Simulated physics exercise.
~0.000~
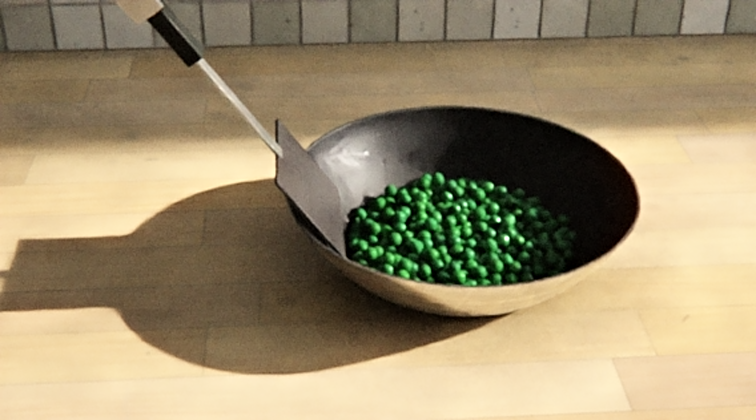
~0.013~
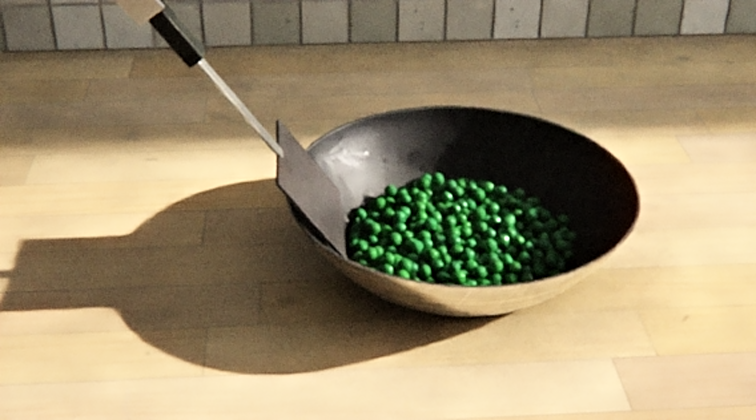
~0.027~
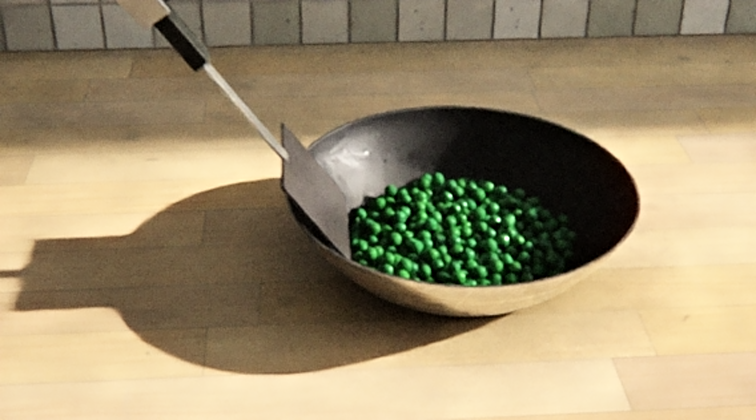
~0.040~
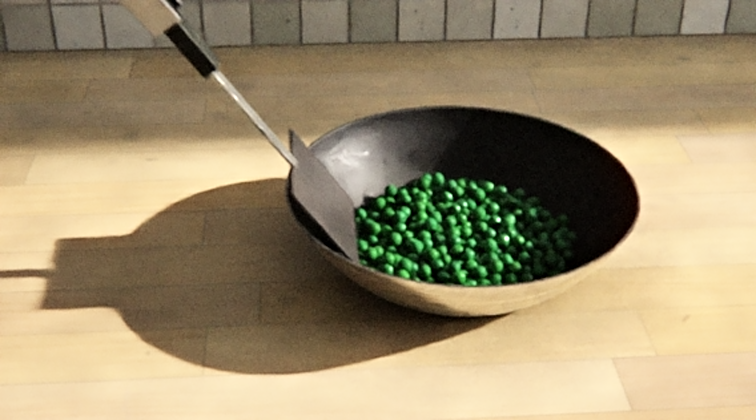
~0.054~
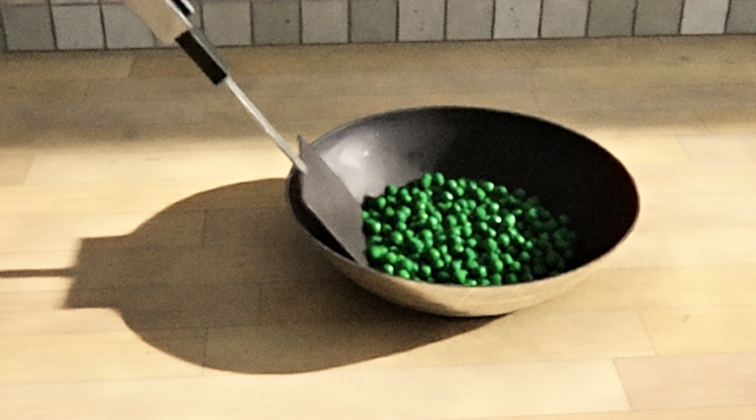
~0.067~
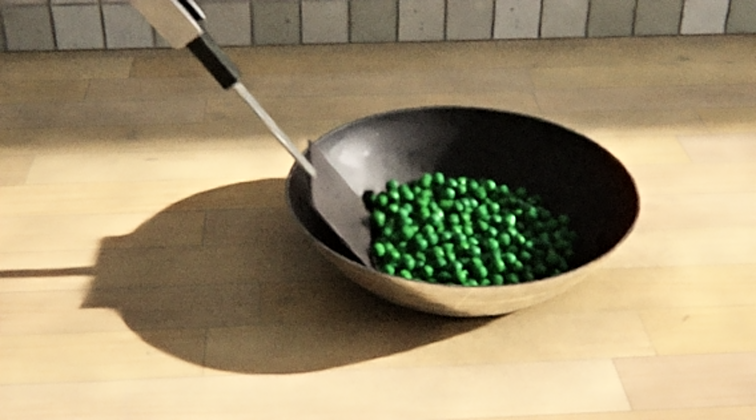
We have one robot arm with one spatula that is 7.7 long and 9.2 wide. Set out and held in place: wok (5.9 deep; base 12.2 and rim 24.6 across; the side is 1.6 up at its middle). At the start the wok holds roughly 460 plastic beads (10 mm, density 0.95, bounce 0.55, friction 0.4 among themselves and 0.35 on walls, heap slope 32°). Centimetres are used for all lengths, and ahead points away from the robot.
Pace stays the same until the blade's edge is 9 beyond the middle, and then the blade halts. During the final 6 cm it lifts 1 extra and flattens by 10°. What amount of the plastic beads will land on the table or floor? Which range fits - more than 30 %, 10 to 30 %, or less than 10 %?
The range that fits is 10 to 30 %.
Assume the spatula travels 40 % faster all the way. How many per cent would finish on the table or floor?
The share on the table or floor would be about 35 percent.
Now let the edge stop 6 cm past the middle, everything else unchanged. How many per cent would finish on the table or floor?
Then the share is near 0 in a hundred.
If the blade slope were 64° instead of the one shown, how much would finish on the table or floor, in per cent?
In that case, around 25 percent would end up on the table or floor.
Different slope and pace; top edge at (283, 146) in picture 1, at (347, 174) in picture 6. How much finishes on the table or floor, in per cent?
Around 45 per cent finishes on the table or floor.
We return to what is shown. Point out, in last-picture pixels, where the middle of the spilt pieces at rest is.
Pixel estimate: About (702, 239).
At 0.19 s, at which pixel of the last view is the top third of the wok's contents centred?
Roughly at pixel (514, 223).
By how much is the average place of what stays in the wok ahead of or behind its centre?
Offset forward: Around 4.0 cm.
After 0.19 s, sloping 55°, highest piece 5 above the table; 462 in the wok.
After 0.31 s, sloping 51°, highest piece 6 above the table; 462 in the wok.
After 0.57 s, sloping 45°, highest piece 7 above the table; 379 in the wok, 74 on the table or floor, 9 on the blade or in flight.
After 1.62 s, sloping 45°, highest piece 7 above the table; 377 in the wok, 85 on the table or floor.
At rest, 377 in the wok, 85 on the table or floor. That is 18 % on the table or floor.
